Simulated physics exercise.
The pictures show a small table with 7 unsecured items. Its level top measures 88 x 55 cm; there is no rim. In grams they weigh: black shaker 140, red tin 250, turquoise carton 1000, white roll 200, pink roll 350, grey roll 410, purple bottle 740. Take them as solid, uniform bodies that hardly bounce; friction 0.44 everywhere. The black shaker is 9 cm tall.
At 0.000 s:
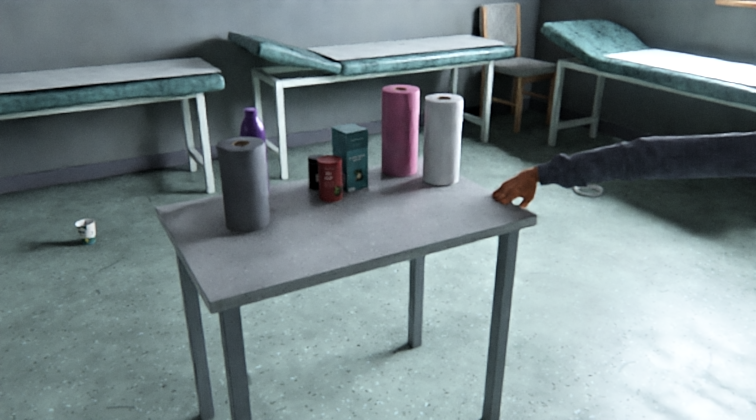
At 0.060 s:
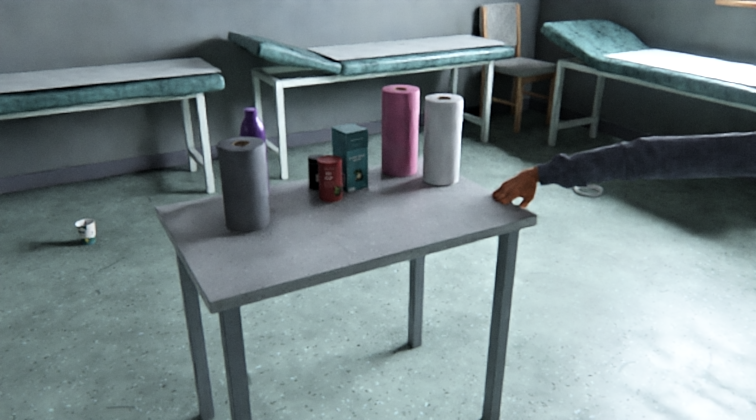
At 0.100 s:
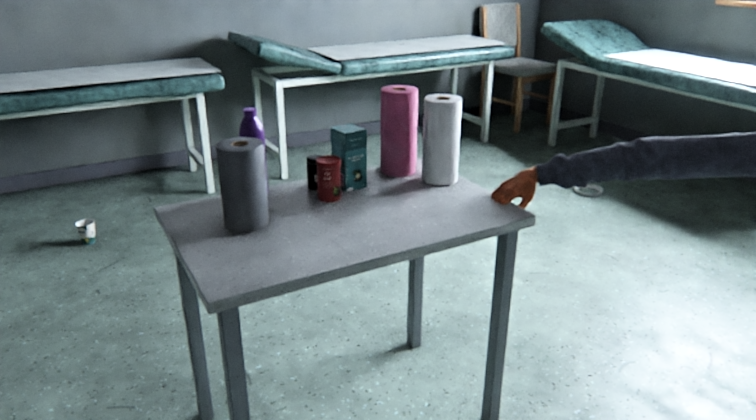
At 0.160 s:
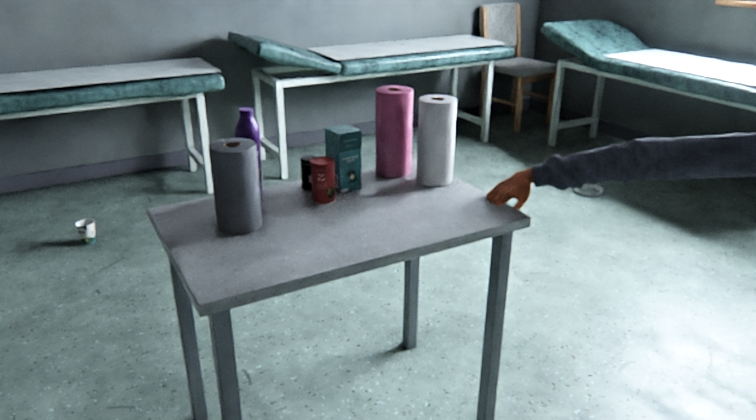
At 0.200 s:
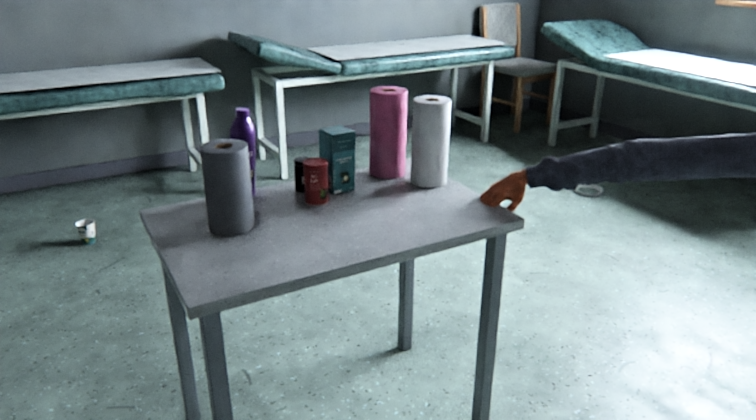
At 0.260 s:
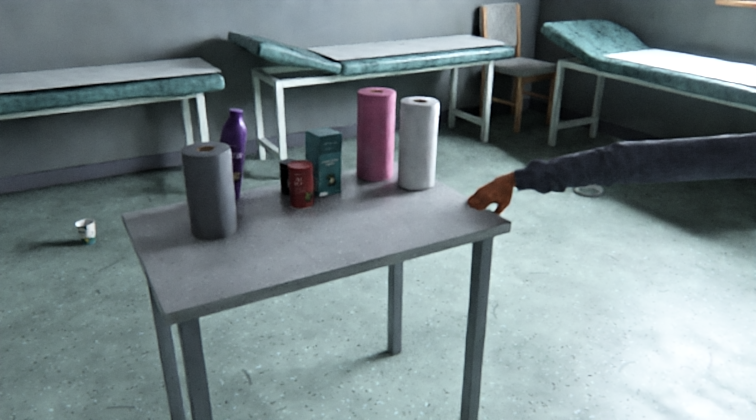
We see an arm reaching in from the right, its hand at the corner of a small grey table holding rolls, a purple bottle and small containers; the table, barely moving at first, then slides a short way left, carrying them along.
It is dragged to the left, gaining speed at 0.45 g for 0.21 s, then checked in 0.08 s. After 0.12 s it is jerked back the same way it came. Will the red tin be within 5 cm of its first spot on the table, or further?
The red tin gets shifted.
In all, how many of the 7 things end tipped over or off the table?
That comes to 5.
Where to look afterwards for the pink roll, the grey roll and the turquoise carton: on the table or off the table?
The pink roll finishes off the table; the grey roll ends on the table; the turquoise carton is still on the table.
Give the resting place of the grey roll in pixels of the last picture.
Around (240, 185).
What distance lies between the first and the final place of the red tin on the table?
Some 14 cm.
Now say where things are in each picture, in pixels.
Red tin (330, 179); black shaker (317, 172), in the first frame.
White roll (442, 140); pink roll (400, 131), in the second frame.
Grey roll (243, 184), in the third frame.
Table shifted 2 cm; black shaker (310, 173), in the fourth frame.
Table shifted 4 cm; white roll (430, 142), in the fifth frame.
Table shifted 9 cm; red tin (301, 185); grey roll (211, 190), in the sixth frame.
By 0.46 s, table shifted 14 cm; red tin 6 cm from its spot near (264, 192); turquoise carton tilted 34°; white roll tilted 23°.
By 0.66 s, table shifted 6 cm; red tin 13 cm from its spot near (268, 195); white roll on its side; pink roll tilted 64°.
By 0.86 s, red tin tilted 3° near (297, 195); white roll on its side; pink roll on its side.
By 1.46 s, pink roll now off the table; red tin 14 cm from its spot near (296, 196); white roll on its side.
When it is over (3.4 s), off the table, black shaker and pink roll; lying over on the table, turquoise carton, white roll and purple bottle; not toppled but over 5 cm from the start, red tin; the last one within 5 cm of the start. In the last view, red tin near (296, 196).
